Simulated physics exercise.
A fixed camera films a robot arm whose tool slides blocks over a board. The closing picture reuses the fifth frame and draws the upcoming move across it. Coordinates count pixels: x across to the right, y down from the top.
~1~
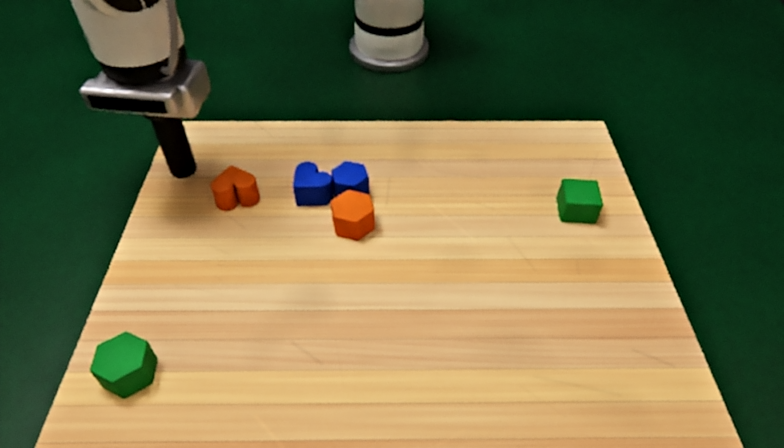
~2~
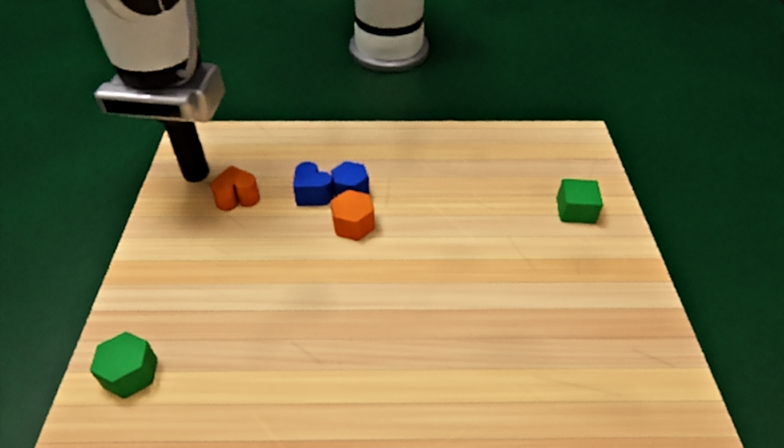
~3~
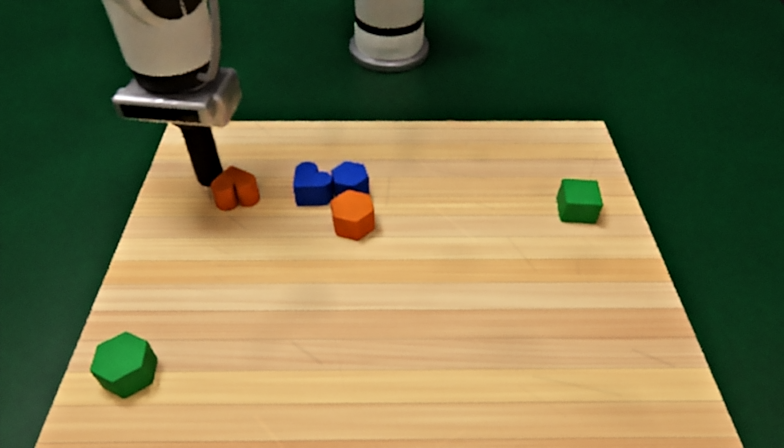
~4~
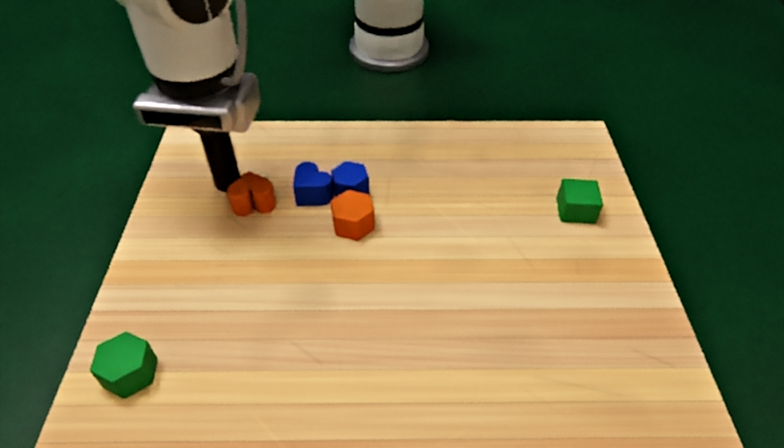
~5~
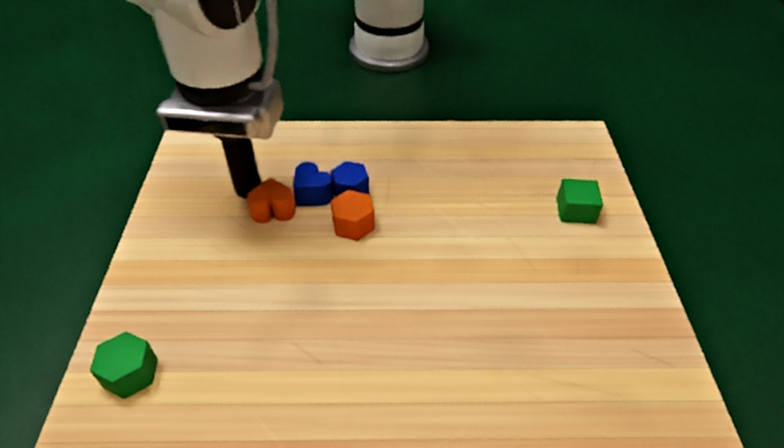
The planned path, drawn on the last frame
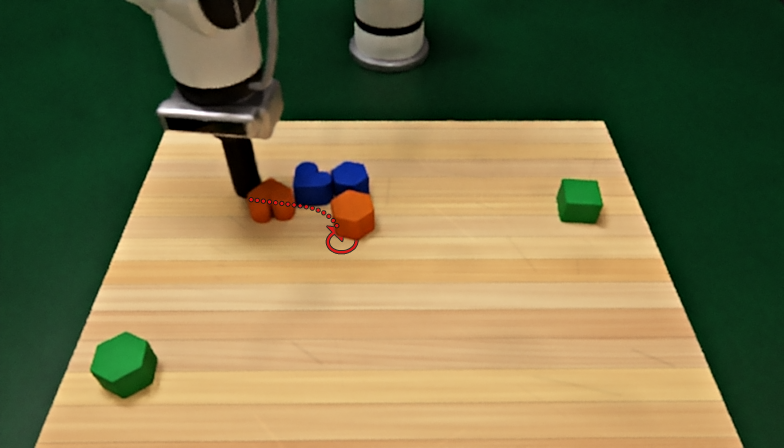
A robot arm with a black rod moved right across a wooden board scattered with colored blocks, met the orange heart, and pushed it a short way right toward the blue heart.
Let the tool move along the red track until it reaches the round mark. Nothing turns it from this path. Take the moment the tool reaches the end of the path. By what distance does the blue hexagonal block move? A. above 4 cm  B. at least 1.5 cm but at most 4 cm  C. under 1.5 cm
The one that fits is B, at least 1.5 cm but at most 4 cm.
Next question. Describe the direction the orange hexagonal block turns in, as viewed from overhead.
Counter-clockwise, from overhead.
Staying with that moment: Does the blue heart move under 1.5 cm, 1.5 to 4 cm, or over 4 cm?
Answer: 1.5 to 4 cm.
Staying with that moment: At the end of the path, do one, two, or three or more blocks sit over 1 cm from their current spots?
Three or more get moved.
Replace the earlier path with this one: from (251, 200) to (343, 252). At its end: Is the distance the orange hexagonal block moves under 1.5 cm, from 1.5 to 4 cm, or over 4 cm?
Distance: 1.5 to 4 cm.
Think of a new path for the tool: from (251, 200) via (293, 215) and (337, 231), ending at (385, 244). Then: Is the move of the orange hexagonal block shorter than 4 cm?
I believe not.
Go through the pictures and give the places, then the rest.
Tool's lower end (184, 171); orange heart (233, 179); blue heart (310, 175); blue hexagonal block (350, 173); orange hexagonal block (352, 205), in the first picture.
Tool (197, 175); blocks still, in the second picture.
Tool (212, 179); blocks still, in the third picture.
Tool (229, 184); orange heart (250, 185), in the fourth picture.
Tool (249, 190); orange heart (270, 191); blue heart (310, 175); blue hexagonal block (350, 173); orange hexagonal block (352, 205), in the fifth picture.
Drawn move, from (251, 200) via (290, 204) and (326, 214), ending at (342, 241).
On the path given first. One third of the way, tool (288, 195); orange heart (297, 205), turned 15° clockwise; blue heart (315, 174); blue hexagonal block (355, 171).
Two thirds of the way, tool (326, 206); orange heart (312, 217), turned 70° clockwise; blue heart (335, 174), turned 60° anticlockwise; blue hexagonal block (374, 164), turned 35° clockwise; orange hexagonal block (357, 207).
At the end, tool (341, 232); orange heart (311, 235), turned 115° clockwise; blue heart (335, 174), turned 60° anticlockwise; blue hexagonal block (374, 164), turned 35° clockwise; orange hexagonal block (376, 217), turned 55° anticlockwise.
